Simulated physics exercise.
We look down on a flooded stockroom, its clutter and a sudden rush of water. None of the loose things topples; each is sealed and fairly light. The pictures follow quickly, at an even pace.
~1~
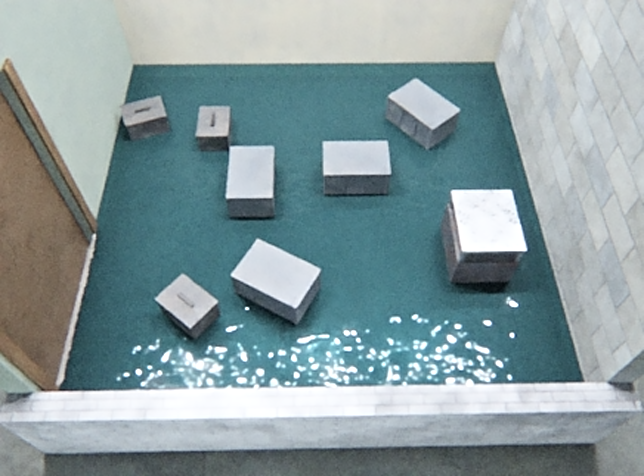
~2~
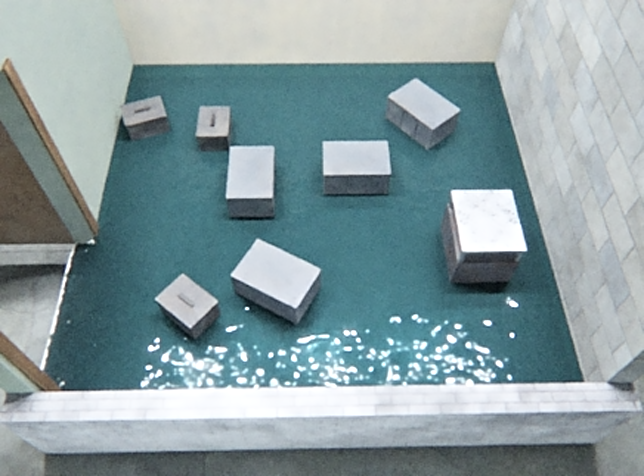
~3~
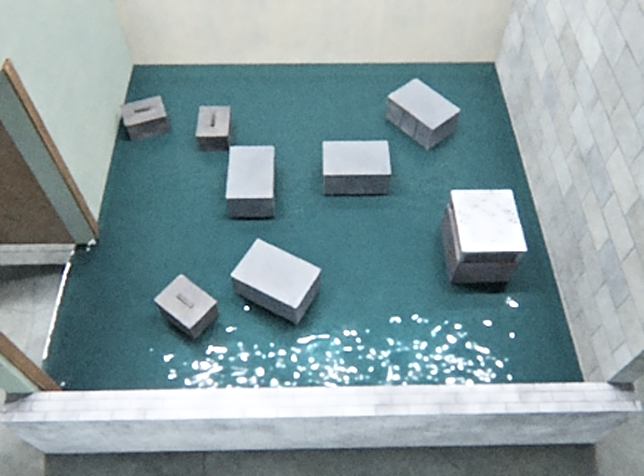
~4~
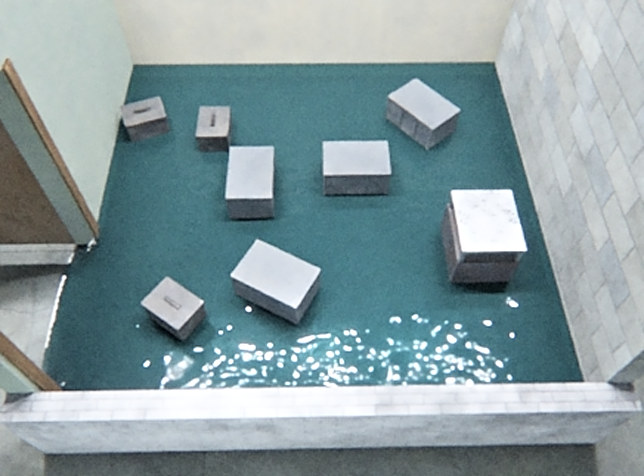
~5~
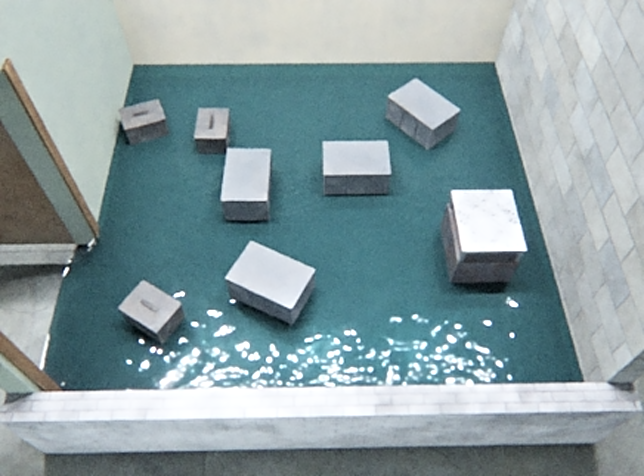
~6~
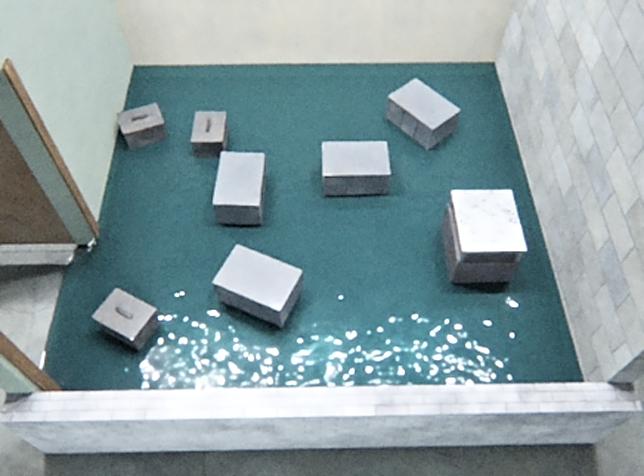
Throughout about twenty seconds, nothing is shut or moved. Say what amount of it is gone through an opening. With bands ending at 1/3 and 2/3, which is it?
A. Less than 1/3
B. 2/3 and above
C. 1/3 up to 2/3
B.
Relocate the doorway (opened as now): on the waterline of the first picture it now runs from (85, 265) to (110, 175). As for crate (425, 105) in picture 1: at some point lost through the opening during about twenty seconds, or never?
Remains.
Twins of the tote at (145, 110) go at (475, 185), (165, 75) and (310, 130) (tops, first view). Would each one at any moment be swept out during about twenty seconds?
The first remains behind, the second departs, the third departs.
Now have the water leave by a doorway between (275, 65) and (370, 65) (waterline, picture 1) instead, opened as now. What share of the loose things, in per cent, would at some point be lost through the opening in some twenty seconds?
About 70 per cent.
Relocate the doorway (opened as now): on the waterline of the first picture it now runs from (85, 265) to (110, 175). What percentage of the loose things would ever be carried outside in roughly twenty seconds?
Around 90 in a hundred.
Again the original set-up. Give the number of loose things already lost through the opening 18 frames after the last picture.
That makes 4.
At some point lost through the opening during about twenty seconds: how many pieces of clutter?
That gives 6.
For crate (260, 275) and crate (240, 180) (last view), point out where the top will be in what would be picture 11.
Near (169, 311) and (186, 220).
A moment on, 1 of 7 are out; 6 afloat.
Next, 4 of 7 are out; 3 afloat.
Later, 6 of 7 are out; 1 afloat.
In the end, 6 of 7 are out; 1 afloat.
